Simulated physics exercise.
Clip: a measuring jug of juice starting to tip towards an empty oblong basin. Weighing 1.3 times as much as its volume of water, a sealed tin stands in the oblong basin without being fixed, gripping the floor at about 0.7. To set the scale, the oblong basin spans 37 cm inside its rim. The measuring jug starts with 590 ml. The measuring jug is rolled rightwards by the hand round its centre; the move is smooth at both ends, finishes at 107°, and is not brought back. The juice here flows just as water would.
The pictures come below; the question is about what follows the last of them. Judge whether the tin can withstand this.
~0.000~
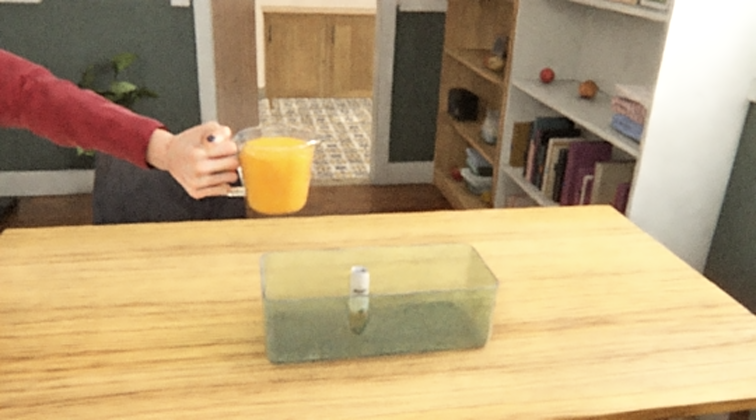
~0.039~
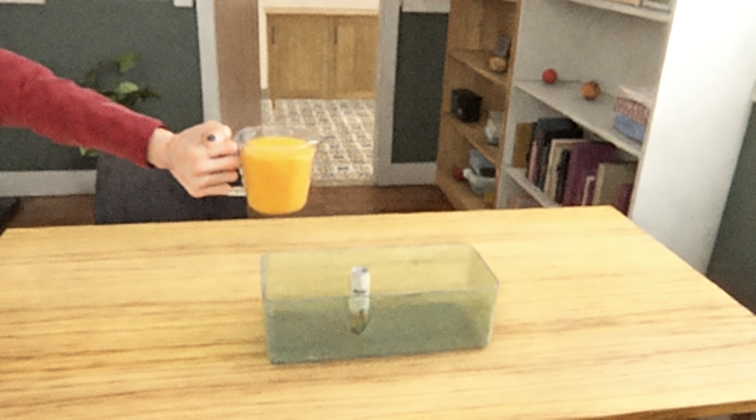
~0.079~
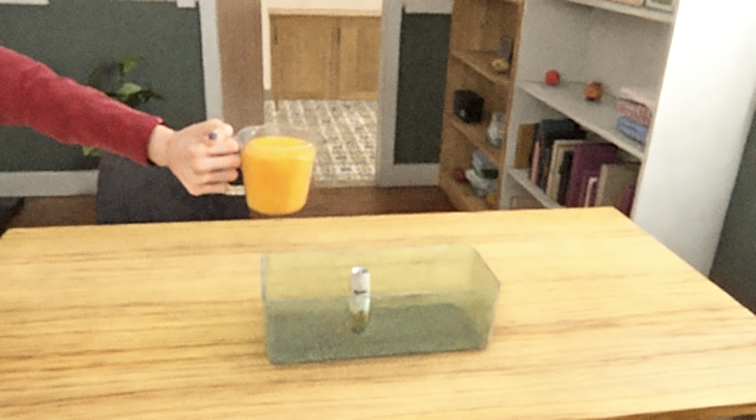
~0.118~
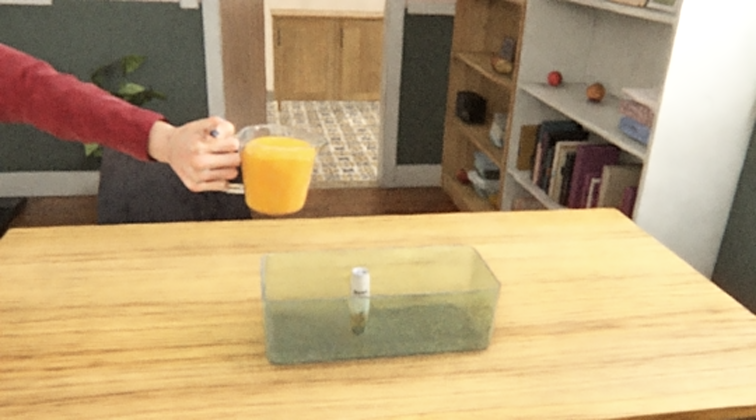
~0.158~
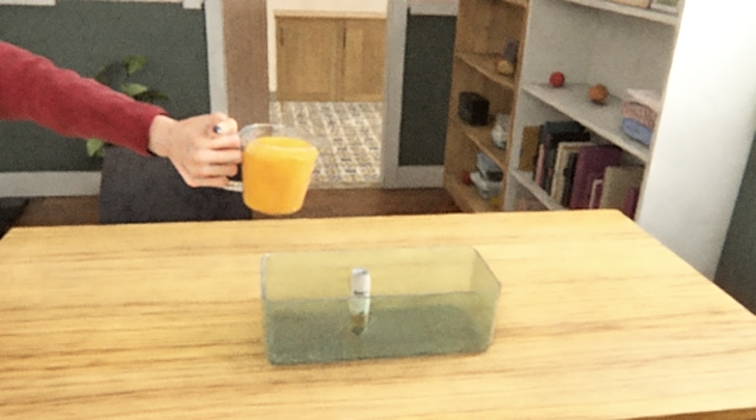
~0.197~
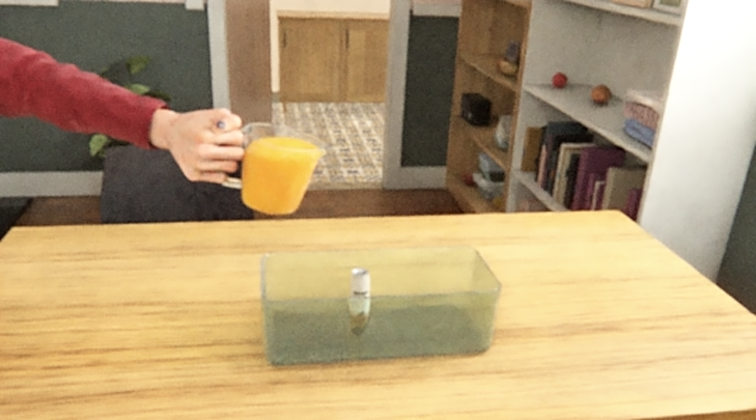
It cannot withstand it and falls over.
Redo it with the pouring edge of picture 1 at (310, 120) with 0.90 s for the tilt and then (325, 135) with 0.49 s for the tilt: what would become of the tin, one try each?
First it tips over; then it tips over.
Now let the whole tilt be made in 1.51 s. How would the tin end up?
Result: Tin upright.
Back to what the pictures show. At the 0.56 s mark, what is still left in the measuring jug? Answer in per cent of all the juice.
Close to 66 in a hundred.
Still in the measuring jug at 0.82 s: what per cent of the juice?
Near 12 percent, more or less.
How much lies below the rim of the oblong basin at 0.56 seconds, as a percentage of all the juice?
About 6 per cent.
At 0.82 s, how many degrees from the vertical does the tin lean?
Tilt: Around 0°.
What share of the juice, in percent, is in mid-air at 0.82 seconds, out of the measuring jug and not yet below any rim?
Roughly 22 %.
After 0.56 s the tilt is 74° and 66 per cent is still to pour; the tin stands where it began.
After 0.82 s the tilt is 105° and 11 per cent is still to pour; the tin stands where it began.
After 1.09 s the tilt is 107° and 0 per cent is still to pour; the tin leans 42°.
After 1.39 s the tilt is 107° and 0 per cent is still to pour; the tin lies on its side.
In the end the tin lies on its side.
